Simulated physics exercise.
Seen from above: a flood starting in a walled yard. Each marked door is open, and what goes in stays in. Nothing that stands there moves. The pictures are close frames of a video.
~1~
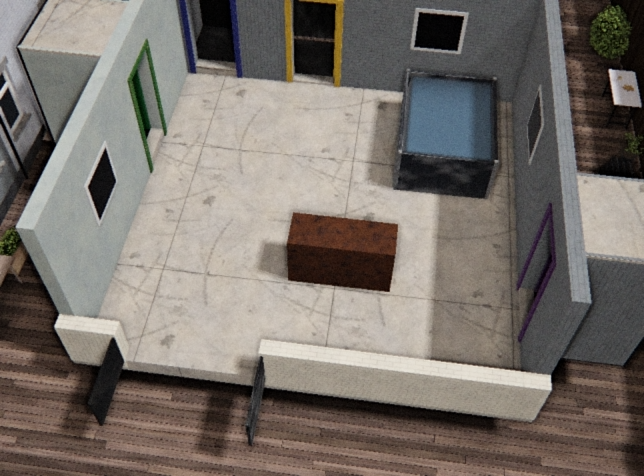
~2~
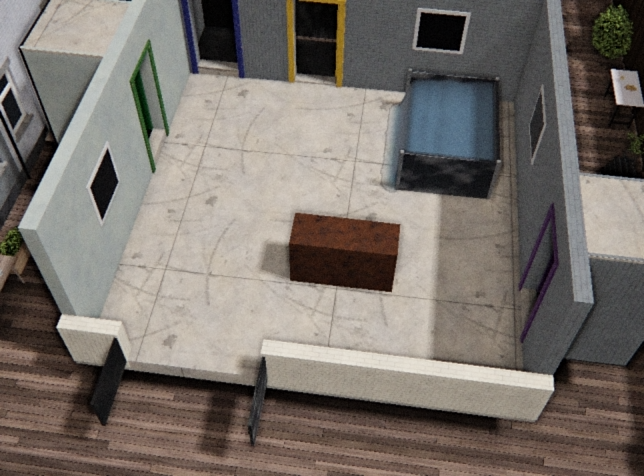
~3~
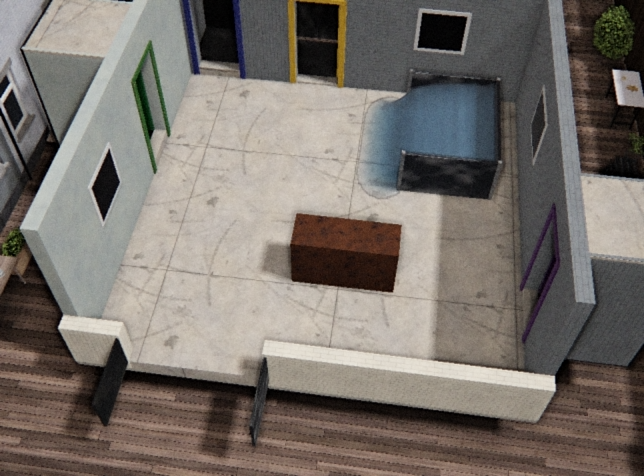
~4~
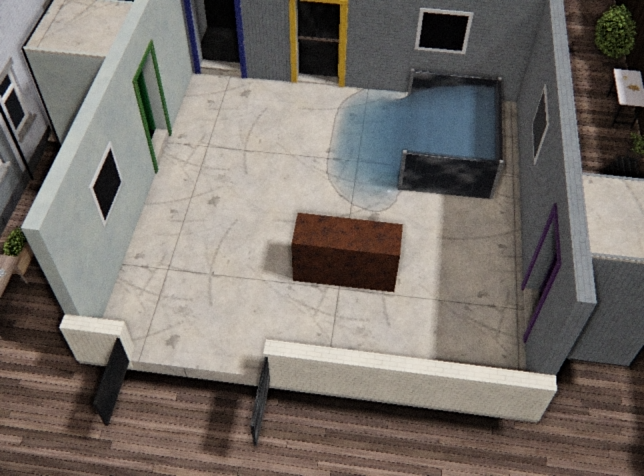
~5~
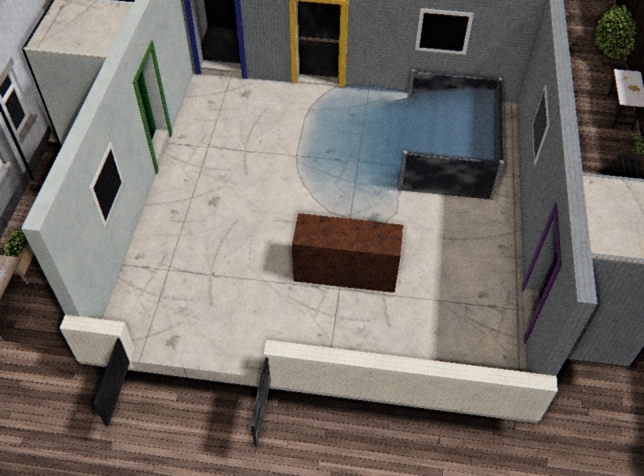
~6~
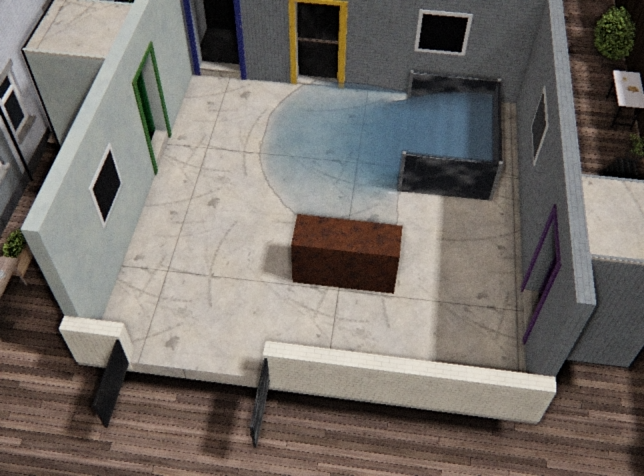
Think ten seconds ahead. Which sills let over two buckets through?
The blue door lets in a lot; the yellow door lets in a lot; the purple door admits no more than that; the green door lets in a lot.
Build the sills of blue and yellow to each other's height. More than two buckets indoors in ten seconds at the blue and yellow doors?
My reading: The blue door goes over, the yellow door is under.
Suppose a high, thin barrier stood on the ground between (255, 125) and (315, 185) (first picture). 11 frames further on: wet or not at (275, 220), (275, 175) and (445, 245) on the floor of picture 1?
One after the other: Covered, clear, no water.
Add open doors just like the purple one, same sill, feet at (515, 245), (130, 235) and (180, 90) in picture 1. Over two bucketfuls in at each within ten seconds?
As listed: Is under, passes that mark, is over.
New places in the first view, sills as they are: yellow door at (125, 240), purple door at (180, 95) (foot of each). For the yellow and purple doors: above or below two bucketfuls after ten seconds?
Yellow door takes more, purple door goes over.
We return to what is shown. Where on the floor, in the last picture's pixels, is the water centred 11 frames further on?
Roughly at (294, 145).
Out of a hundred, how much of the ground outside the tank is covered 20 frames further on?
Some 60 per cent.
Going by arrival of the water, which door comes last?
I say the purple one.
A moment on, water covers 50 % of the floor; the blue door wet at the sill, nothing in, the yellow door under two buckets in, the purple door not reached, the green door under two buckets in.
Next, water covers 55 % of the floor; the blue door under two buckets in, the yellow door over two buckets in, the purple door not reached, the green door over two buckets in.
Then, water covers 60 % of the floor; the blue door far over two buckets in, the yellow door over two buckets in, the purple door not reached, the green door far over two buckets in.
Later, water covers 70 % of the floor; the blue door far over two buckets in, the yellow door over two buckets in, the purple door not reached, the green door far over two buckets in.
In the end, water covers 90 % of the floor; the blue door far over two buckets in, the yellow door over two buckets in, the purple door wet at the sill, nothing in, the green door far over two buckets in.
